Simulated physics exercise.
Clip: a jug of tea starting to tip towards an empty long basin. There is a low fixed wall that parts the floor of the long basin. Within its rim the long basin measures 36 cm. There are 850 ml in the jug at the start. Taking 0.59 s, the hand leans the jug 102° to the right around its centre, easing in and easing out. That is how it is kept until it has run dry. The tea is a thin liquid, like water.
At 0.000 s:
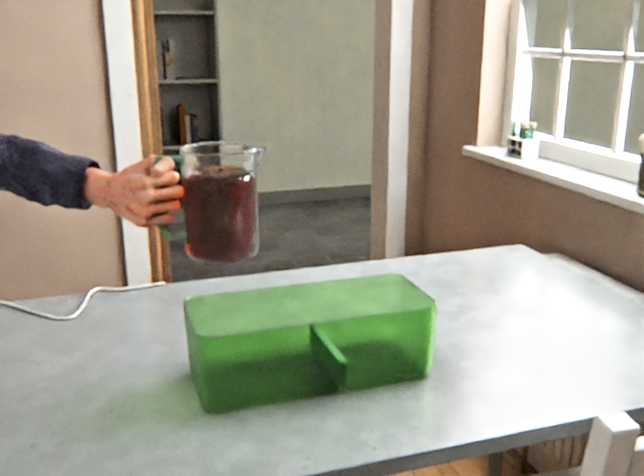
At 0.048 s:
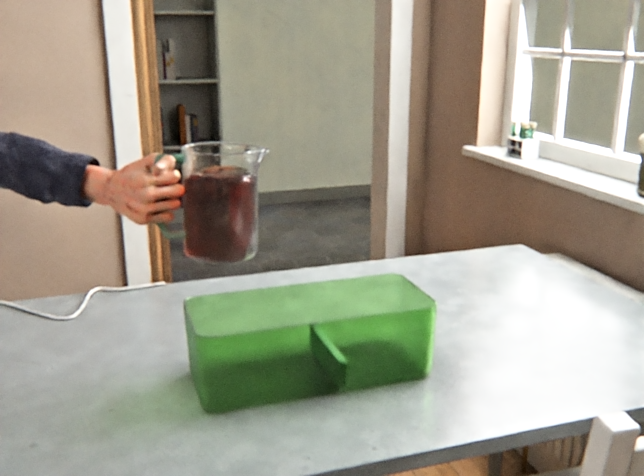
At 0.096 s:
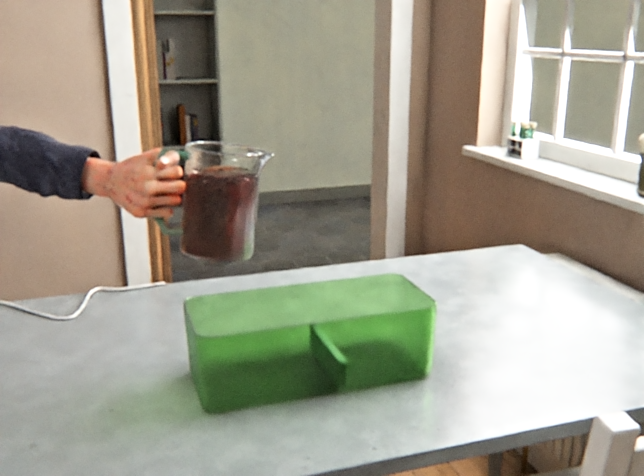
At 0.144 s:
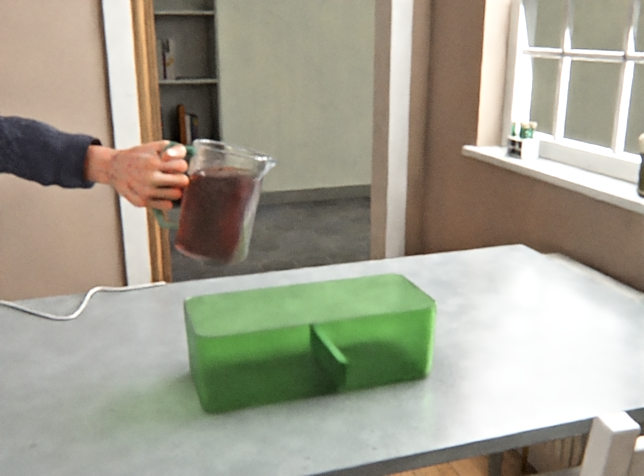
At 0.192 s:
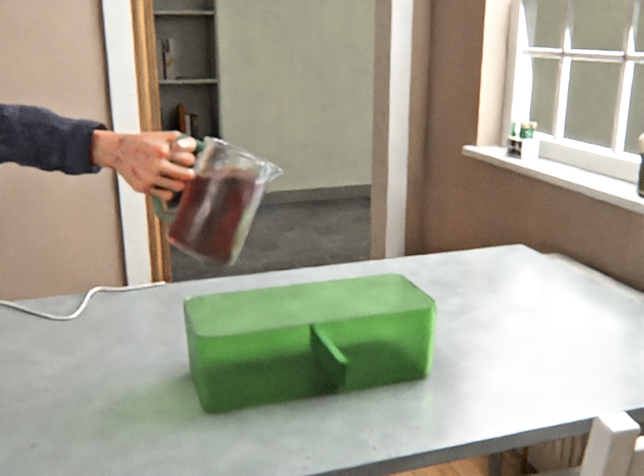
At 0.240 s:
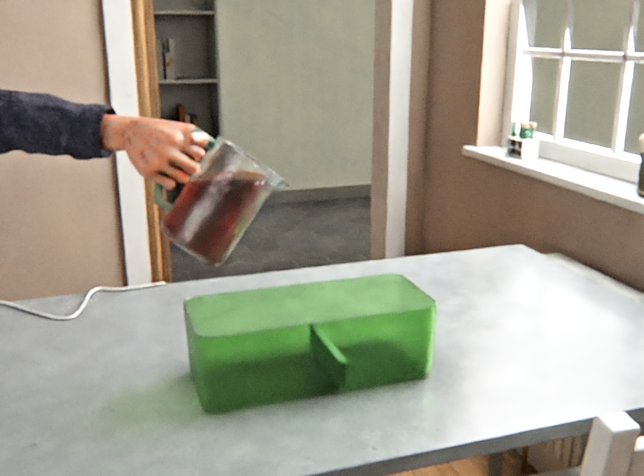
A hand tilts a glass jug of tea to the right above a green basin.
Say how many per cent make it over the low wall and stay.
About 58 per cent makes it over and stays.
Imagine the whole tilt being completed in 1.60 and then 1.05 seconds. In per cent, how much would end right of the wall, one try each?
Try 1: 65 %; try 2: 65 %.
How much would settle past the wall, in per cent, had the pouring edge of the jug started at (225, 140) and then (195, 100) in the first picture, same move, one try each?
First 5, then 10 per cent.
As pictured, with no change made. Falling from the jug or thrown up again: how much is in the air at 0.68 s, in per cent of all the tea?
Near 22 percent.
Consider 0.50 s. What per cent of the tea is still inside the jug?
72 %.
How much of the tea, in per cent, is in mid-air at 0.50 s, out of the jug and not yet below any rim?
Around 22 in a hundred.
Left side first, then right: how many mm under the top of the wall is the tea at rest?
Close to 34 mm left and close to 22 mm right.
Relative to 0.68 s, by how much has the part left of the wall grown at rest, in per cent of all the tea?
That works out to roughly 20 per cent of the whole.
Then, 0.50 s in, the tilt is 96° and 71 per cent is still to pour, 1 is left of the wall and 5 right of it.
Then, 0.68 s in, the tilt is 102° and 30 per cent is still to pour, 21 is left of the wall and 26 right of it.
Then, 0.88 s in, the tilt is 102° and 9 per cent is still to pour, 28 is left of the wall and 55 right of it.
Then, 1.09 s in, the tilt is 102° and 2 per cent is still to pour, 37 is left of the wall and 58 right of it.
Finally, 41 per cent lies left of the wall, 58 right of it and 1 outside.
